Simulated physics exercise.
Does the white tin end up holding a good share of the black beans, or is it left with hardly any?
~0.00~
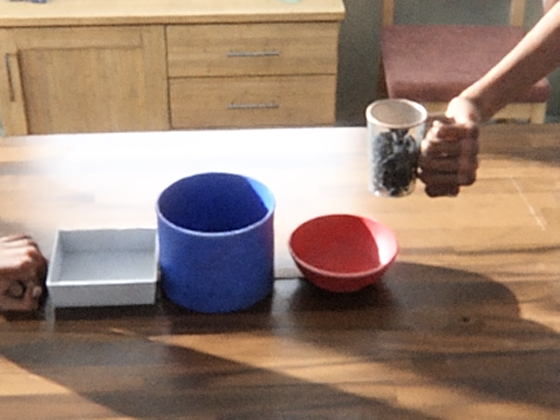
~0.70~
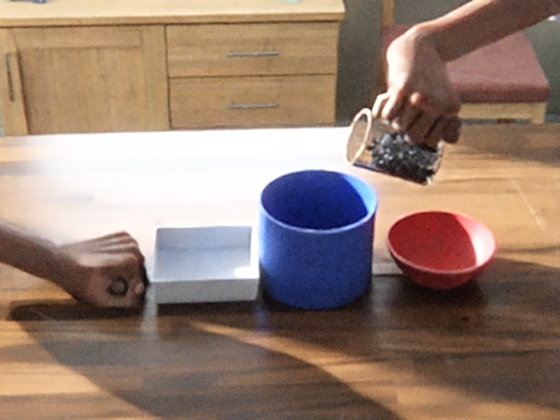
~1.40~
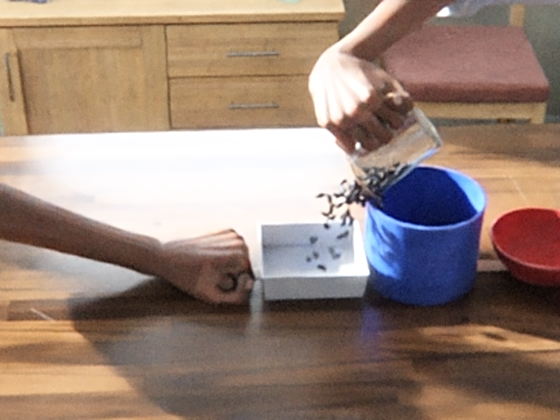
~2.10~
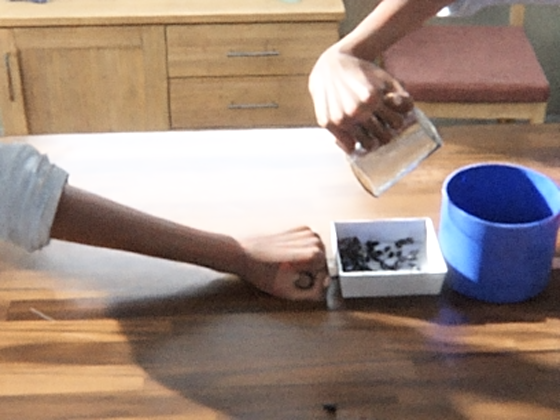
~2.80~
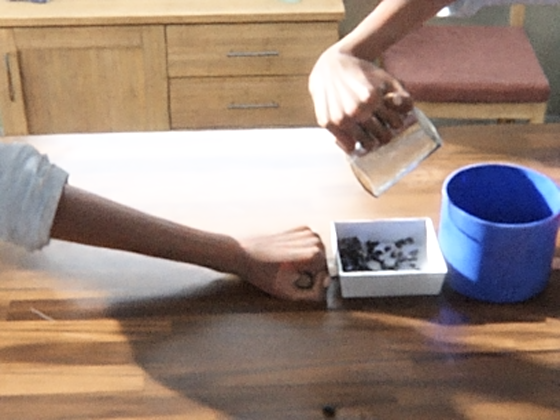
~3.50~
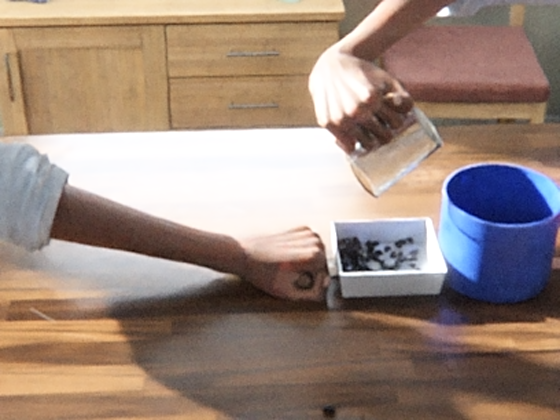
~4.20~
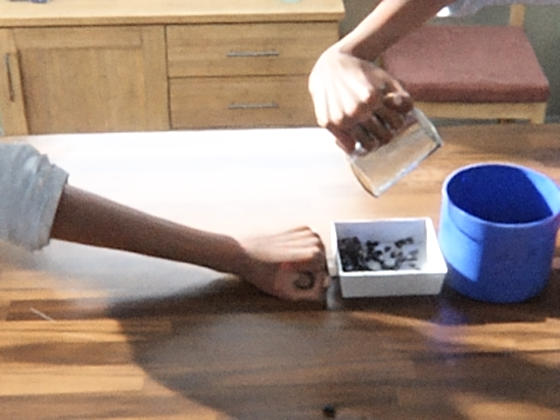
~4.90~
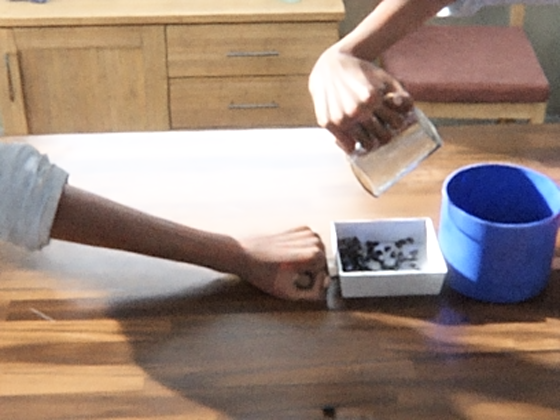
The white tin ends up holding a good share of the beans, which lie scattered across its bottom once everything is still.
To begin with, a white tin, a blue pot and a red bowl stand in a row on a wooden table, while a hand holds a clear cup of black beans upright above them. Another hand, at the left end, moves the row steadily to the right as the cup tips onto its side. The cup tilts further, mouth down, and beans spill out, some dropping into the white tin as it arrives. The red bowl slides out of view and the row halts. Finally, the emptied cup stays tilted over the tin, where dark beans lie scattered.
